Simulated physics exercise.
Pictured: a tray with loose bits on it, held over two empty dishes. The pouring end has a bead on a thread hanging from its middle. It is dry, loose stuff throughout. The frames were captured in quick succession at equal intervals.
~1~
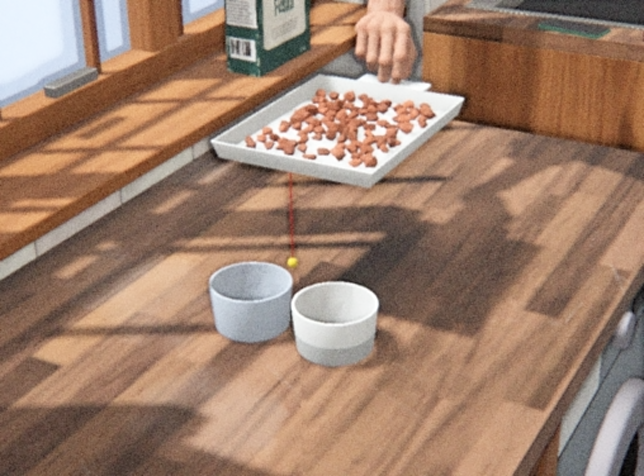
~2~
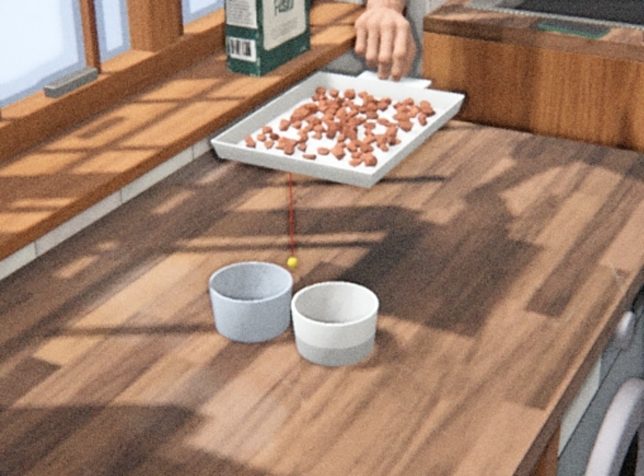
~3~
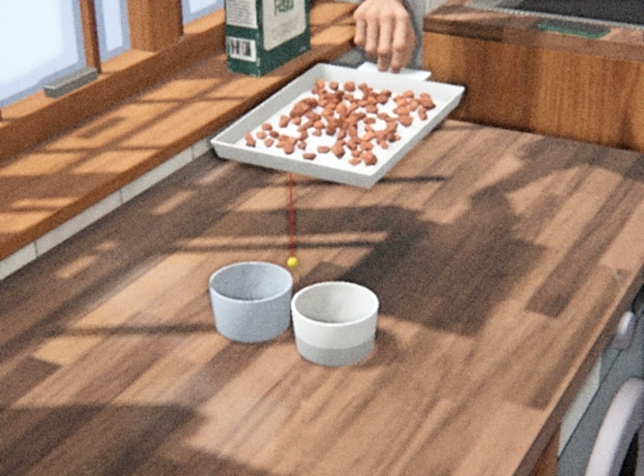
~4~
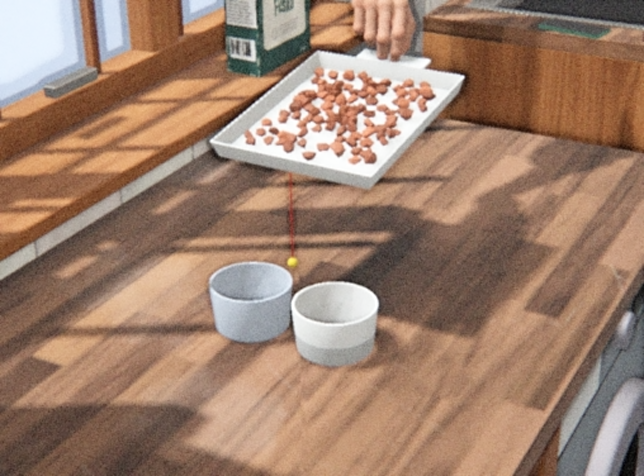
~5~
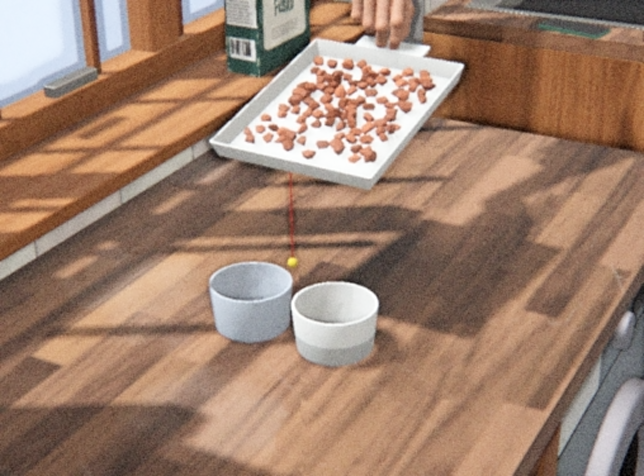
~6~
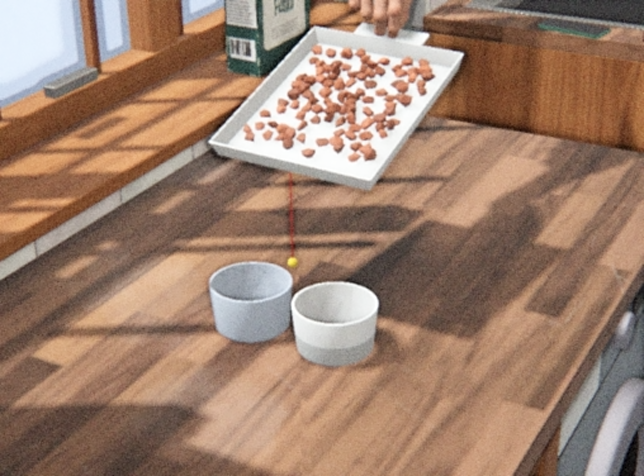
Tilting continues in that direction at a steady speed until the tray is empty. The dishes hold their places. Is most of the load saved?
The dishes will gather the main share.
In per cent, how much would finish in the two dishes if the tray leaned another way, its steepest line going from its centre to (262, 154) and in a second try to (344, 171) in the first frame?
First case around 30 per cent, second case 70 per cent.
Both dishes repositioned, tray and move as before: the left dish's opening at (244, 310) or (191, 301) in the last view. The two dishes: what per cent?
You'd end up with around 30 per cent and then around 10 per cent.
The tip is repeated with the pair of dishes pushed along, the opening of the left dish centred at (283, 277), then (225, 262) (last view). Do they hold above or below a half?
The first try: Below a half. The second: The smaller part.
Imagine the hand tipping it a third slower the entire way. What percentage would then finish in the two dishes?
That works out at about 70 percent.
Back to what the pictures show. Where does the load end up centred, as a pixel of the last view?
Close to (317, 340) in the last view.
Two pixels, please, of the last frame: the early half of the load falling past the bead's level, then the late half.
Close to (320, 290), then close to (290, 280).
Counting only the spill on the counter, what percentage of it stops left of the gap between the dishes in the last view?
Roughly 70 percent.
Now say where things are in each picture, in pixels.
The first picture shows corners of the pouring end near (219, 140) and (369, 170), level; middle of the load near (343, 124), bits of crushed brick; left dish near (230, 317); right dish near (315, 341); bead on its thread near (293, 263).
The second picture shows corners of the pouring end near (219, 140) and (369, 170), level; middle of the load near (343, 123).
The third picture shows corners of the pouring end near (218, 140) and (369, 171), tipped barely, lowest at the right corner; middle of the load near (343, 118).
The fourth picture shows corners of the pouring end near (218, 140) and (368, 173), tipped a little, lowest at the right corner; middle of the load near (342, 111).
The fifth picture shows corners of the pouring end near (217, 140) and (368, 174), tipped a little, lowest at the right corner; middle of the load near (342, 105).
The sixth picture shows corners of the pouring end near (216, 140) and (368, 175), tipped clearly, lowest at the right corner; middle of the load near (341, 98); left dish near (230, 317); right dish near (315, 341).
Shortly afterwards, tray tipped steeply; all but a few on the tray; only a few in the left dish; only a few in the air.
Next, tray tipped past a quarter turn; near a quarter on the tray; near a quarter in the right dish; a little in the left dish; a little outside both; near a quarter in the air.
Some moments later, tray tipped past a quarter turn; near half in the right dish; near a quarter in the left dish; near a quarter outside both.
In the end, tray tipped past a quarter turn; near half in the right dish; near a quarter in the left dish; near a quarter outside both.
